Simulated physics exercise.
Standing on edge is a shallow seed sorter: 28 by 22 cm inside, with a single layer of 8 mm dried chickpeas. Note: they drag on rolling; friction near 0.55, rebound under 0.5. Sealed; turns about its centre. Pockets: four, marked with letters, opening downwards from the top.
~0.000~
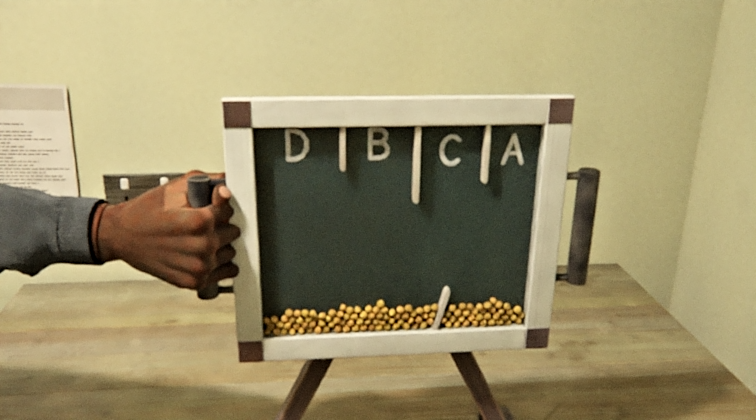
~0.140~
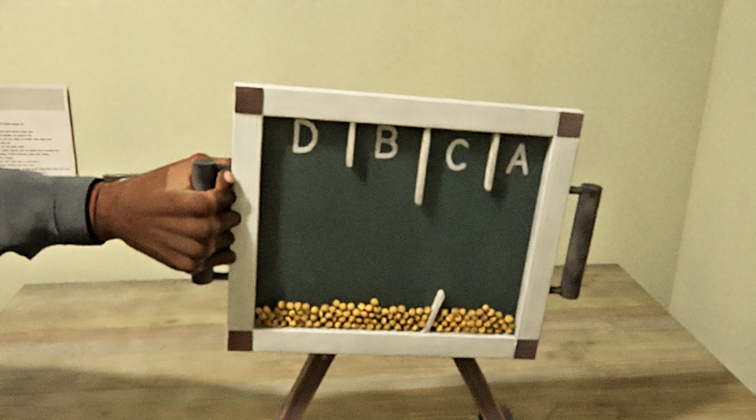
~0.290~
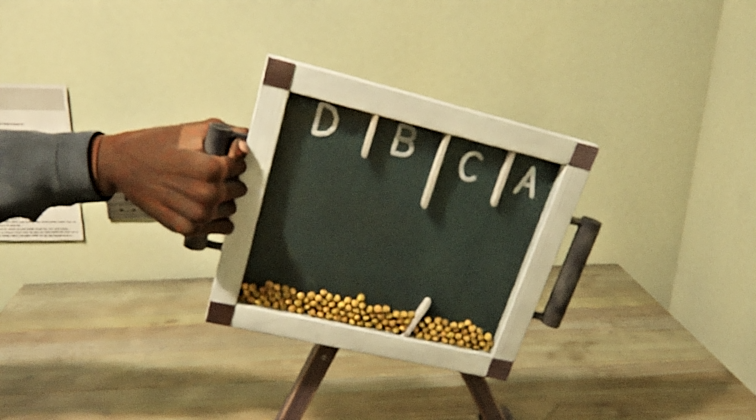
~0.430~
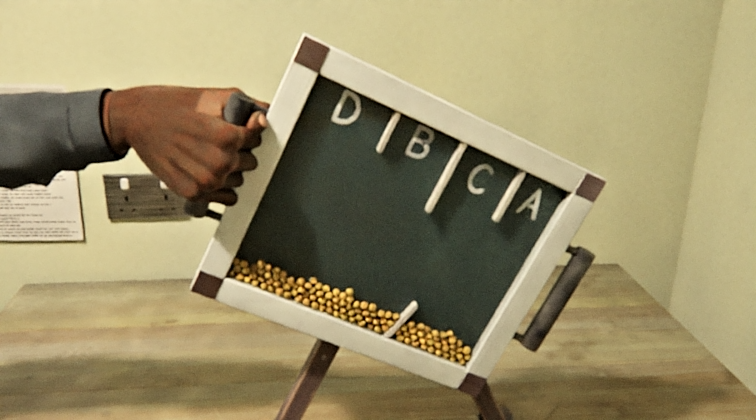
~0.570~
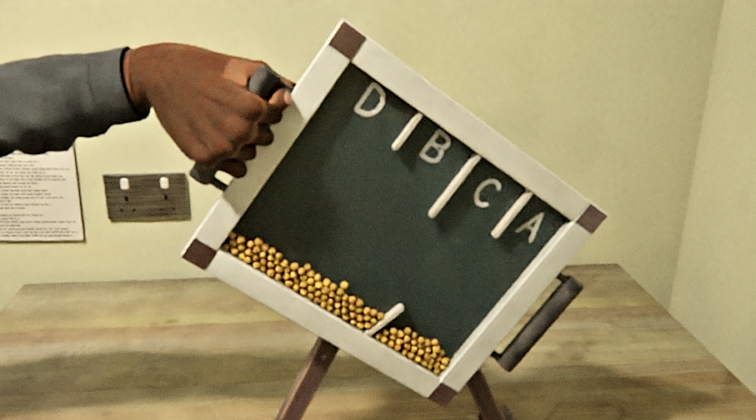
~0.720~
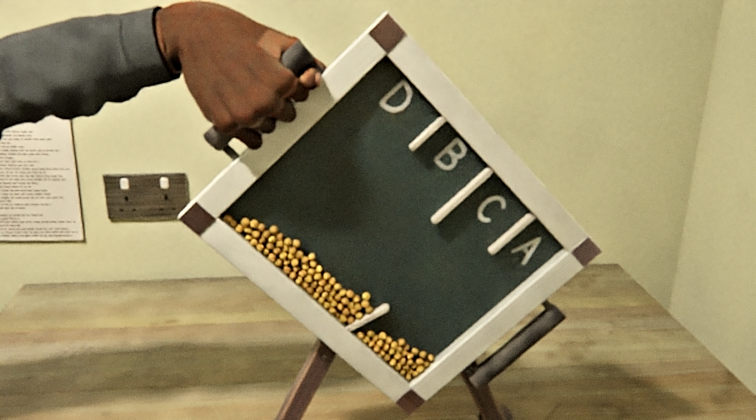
A hand gripping the left handle turned a white-framed dark panel steadily clockwise on its stand, and the golden beads inside stayed along the slanting bottom edge, heaped on both sides of a small divider.
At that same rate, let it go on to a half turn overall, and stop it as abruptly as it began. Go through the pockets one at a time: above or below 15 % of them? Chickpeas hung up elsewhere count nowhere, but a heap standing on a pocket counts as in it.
Pocket A above, pocket B below, pocket C above, pocket D below.
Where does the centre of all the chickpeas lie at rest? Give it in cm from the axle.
Roughly 10 cm to the left of the axle and 6 cm under it.
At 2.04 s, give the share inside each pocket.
Pocket A: 40; pocket B: 0; pocket C: 0; pocket D: 0.
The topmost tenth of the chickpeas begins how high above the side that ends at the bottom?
It comes to around 10 cm.
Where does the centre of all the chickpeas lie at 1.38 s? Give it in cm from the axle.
Offset from axle: Approx. 7 cm left, 7 cm below.
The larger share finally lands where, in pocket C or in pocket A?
More ends up in pocket A than in the other one.
After 1.38 s it has turned 93°, the chickpeas' middle is 7 cm left of and 7 cm below the axle; inside pockets, nothing yet.
After 2.04 s it has turned 140°, the chickpeas' middle is 8 cm left of and 10 cm below the axle; inside pockets, A 40 %.
After 2.68 s it has turned 180°, the chickpeas' middle is 11 cm left of and 5 cm below the axle; inside pockets, A 40 %, C 10 %.
At rest by 3.8 s, A 75 %, B 0 %, C 25 %, D 0 %.
